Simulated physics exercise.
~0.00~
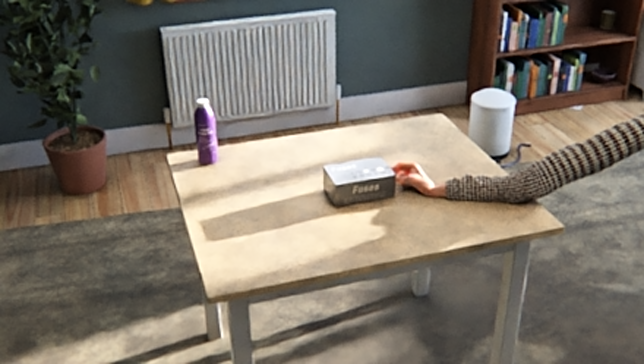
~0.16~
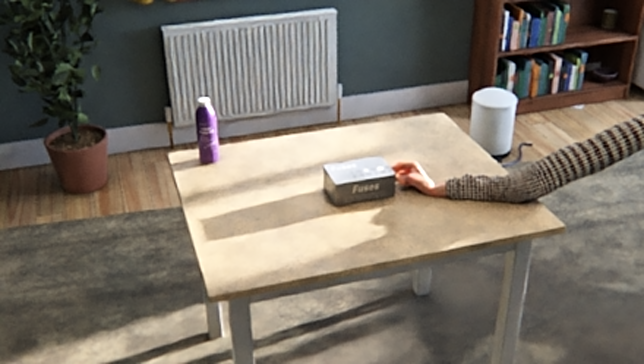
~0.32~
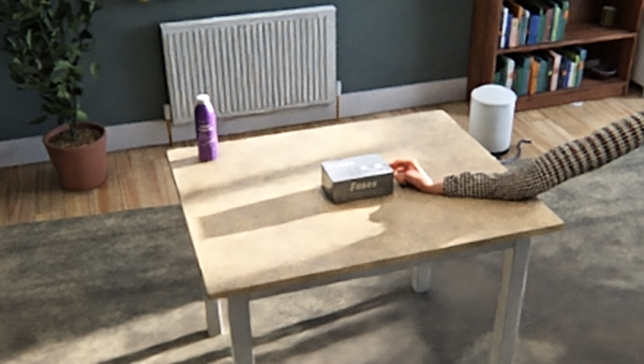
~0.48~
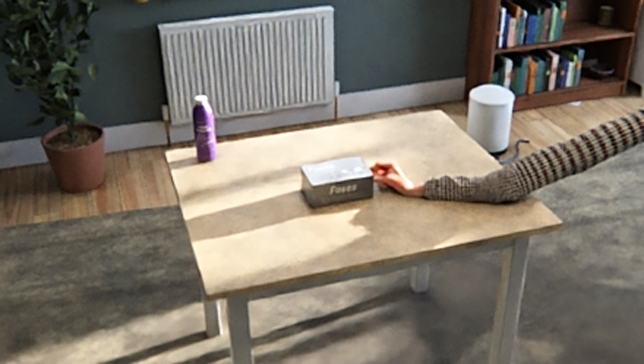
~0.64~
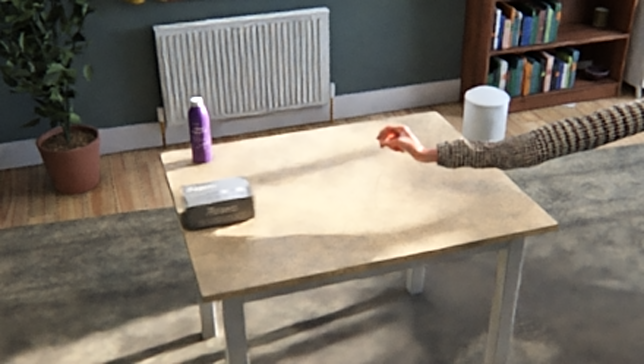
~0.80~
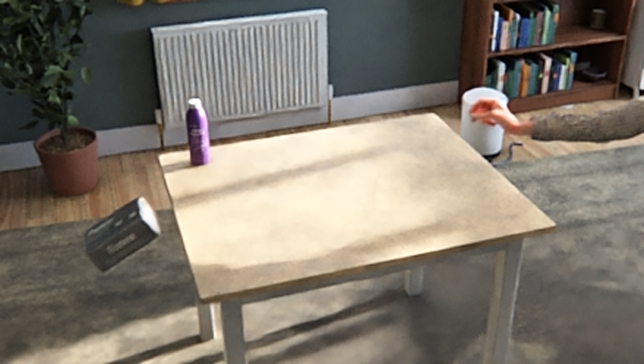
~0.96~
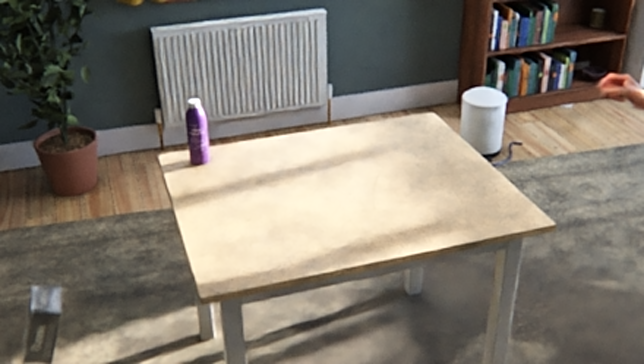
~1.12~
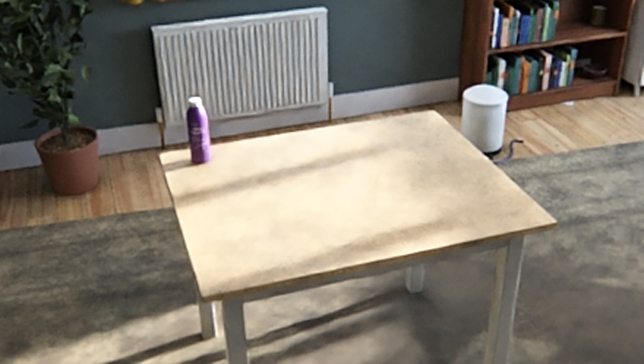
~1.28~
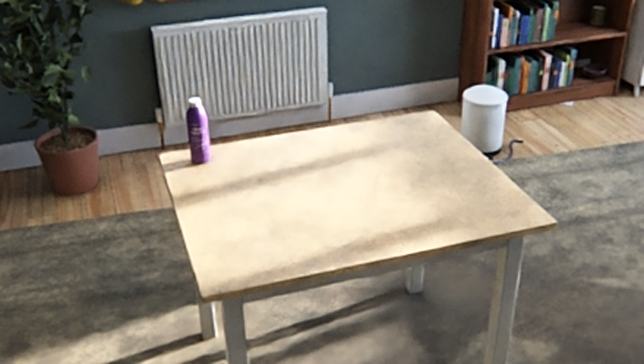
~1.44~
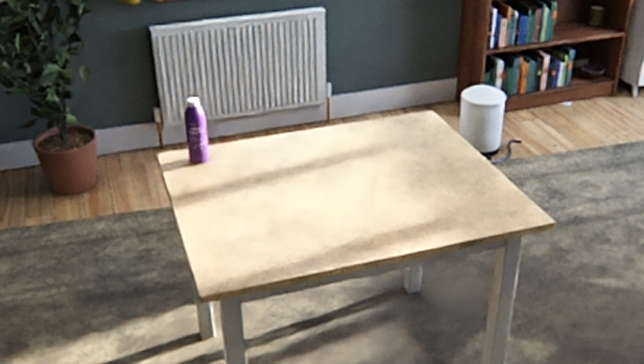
At first, a hand in a knitted sleeve rests against a grey box near the middle of a pale wooden table, with a purple bottle standing toward the far left corner. The hand pushes the box to the left, then lets go and draws back to the right. The box keeps sliding across the tabletop and shoots off the left edge. It tips as it drops toward the rug and passes out of view at the lower left, while the arm withdraws. In the end, only the purple bottle remains on the table, still in its place.
